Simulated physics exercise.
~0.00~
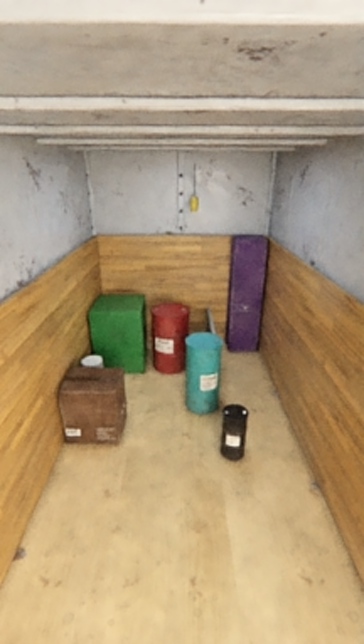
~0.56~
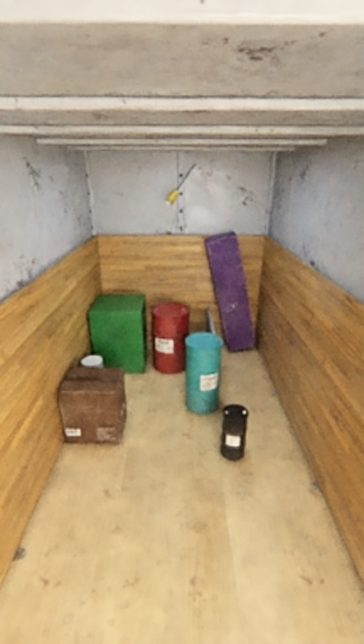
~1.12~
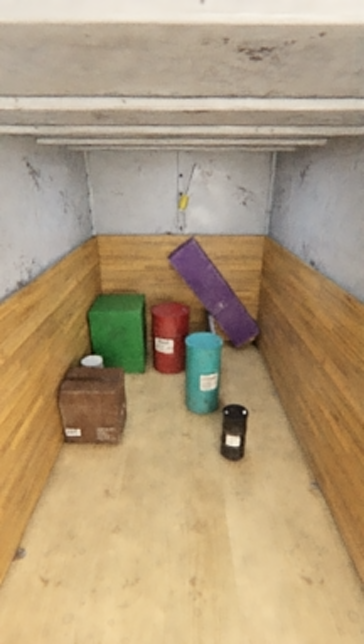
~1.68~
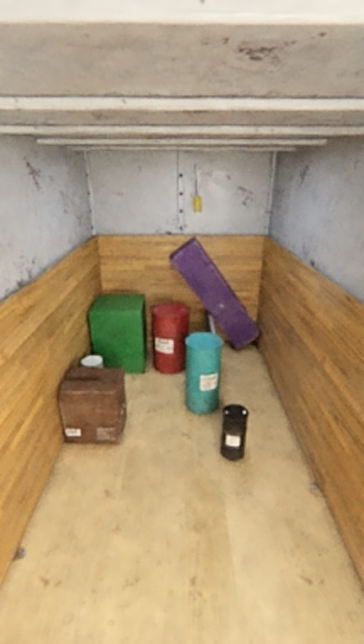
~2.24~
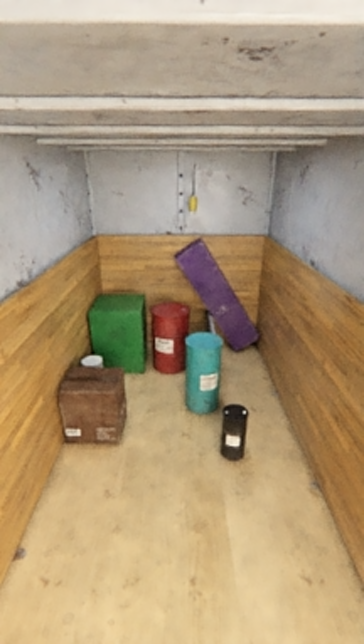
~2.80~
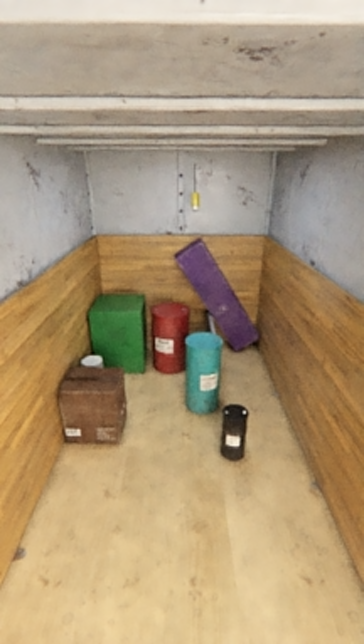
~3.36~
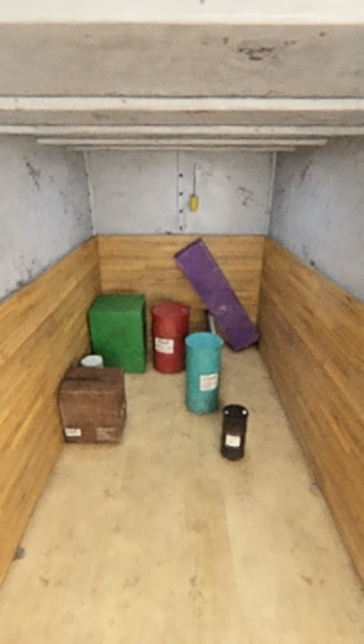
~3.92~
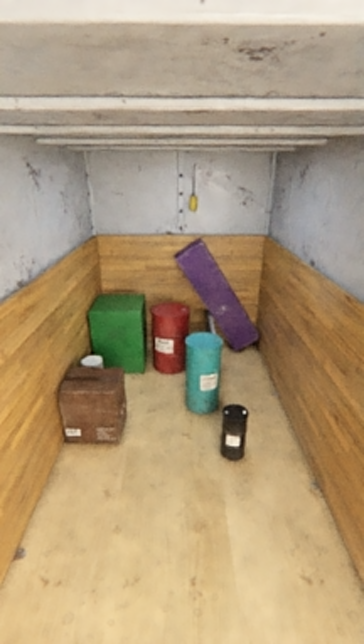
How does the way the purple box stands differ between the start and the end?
At the start the purple box stands upright, and at the end it is leaning over to the left.
In a van's load bay, the upright purple box tips left and stays leaning.
